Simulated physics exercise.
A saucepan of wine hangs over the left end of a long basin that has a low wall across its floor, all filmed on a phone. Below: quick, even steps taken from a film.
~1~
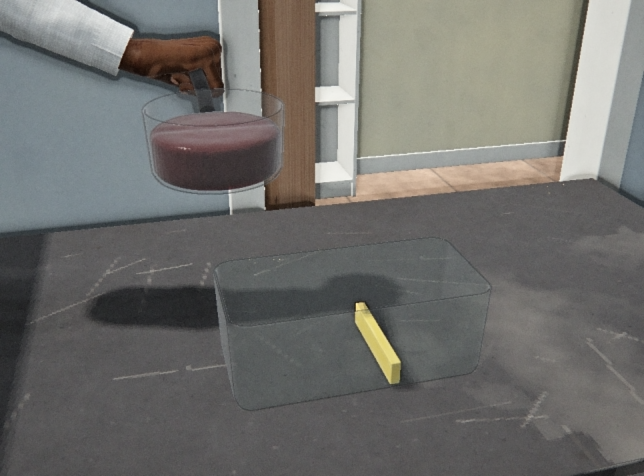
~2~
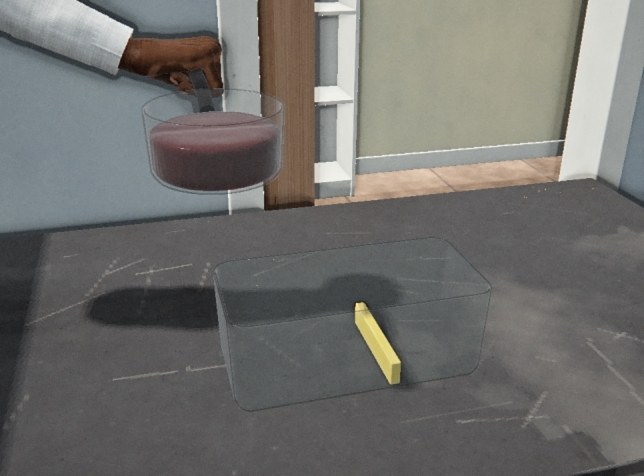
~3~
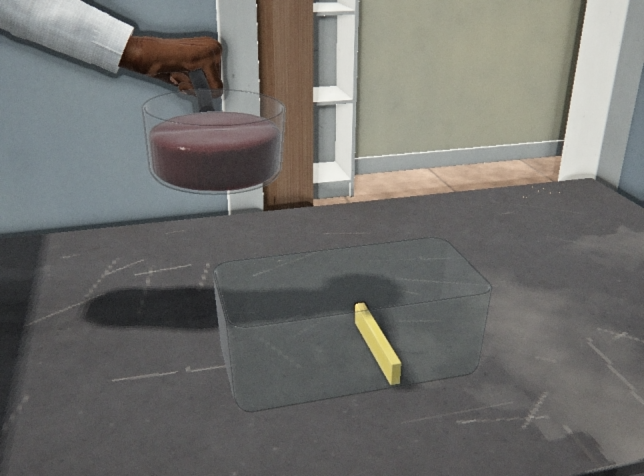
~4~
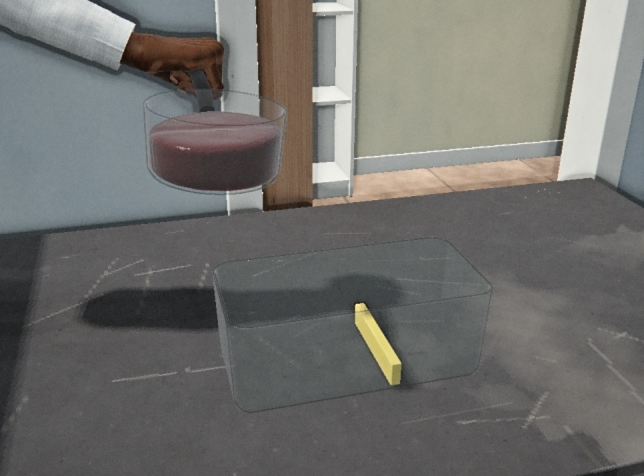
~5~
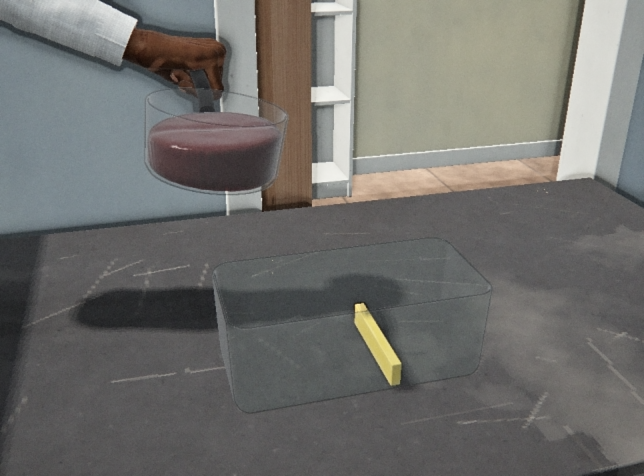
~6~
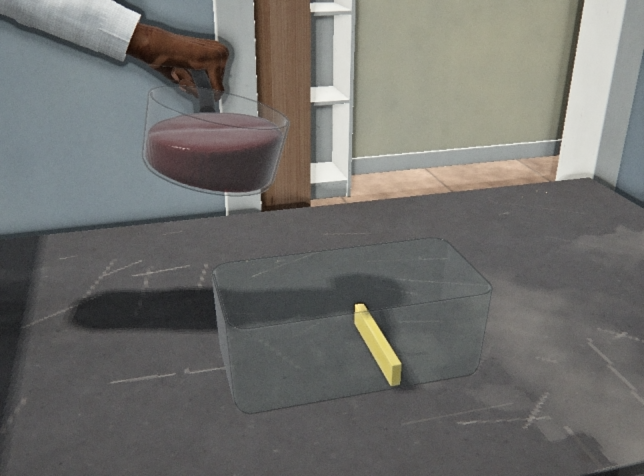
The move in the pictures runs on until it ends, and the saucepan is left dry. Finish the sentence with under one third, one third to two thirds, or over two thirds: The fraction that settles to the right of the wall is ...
The fraction that settles to the right of the wall is under one third.
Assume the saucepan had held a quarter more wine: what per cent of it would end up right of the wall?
I'd reckon close to 15 %.
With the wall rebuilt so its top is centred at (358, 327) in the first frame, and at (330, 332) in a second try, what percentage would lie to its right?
First try close to 15 percent, second try close to 60 percent.
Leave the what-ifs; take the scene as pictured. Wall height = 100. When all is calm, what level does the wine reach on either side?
Left 70 per cent, right 10.
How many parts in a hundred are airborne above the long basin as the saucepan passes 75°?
That comes to near 40 percent.
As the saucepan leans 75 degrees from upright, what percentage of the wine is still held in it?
Near 50 percent is still in there.
A moment on, the saucepan is tipped on its side and 52 per cent is still to pour, 6 is left of the wall and 0 right of it.
Next, the saucepan is tipped right over and 8 per cent is still to pour, 74 is left of the wall and 3 right of it.
Then the saucepan is tipped right over and 0 per cent is still to pour, 88 is left of the wall and 9 right of it.
Later the saucepan is tipped right over and 0 per cent is still to pour, 88 is left of the wall and 10 right of it.
In the end 88 per cent lies left of the wall, 10 right of it and 2 outside.
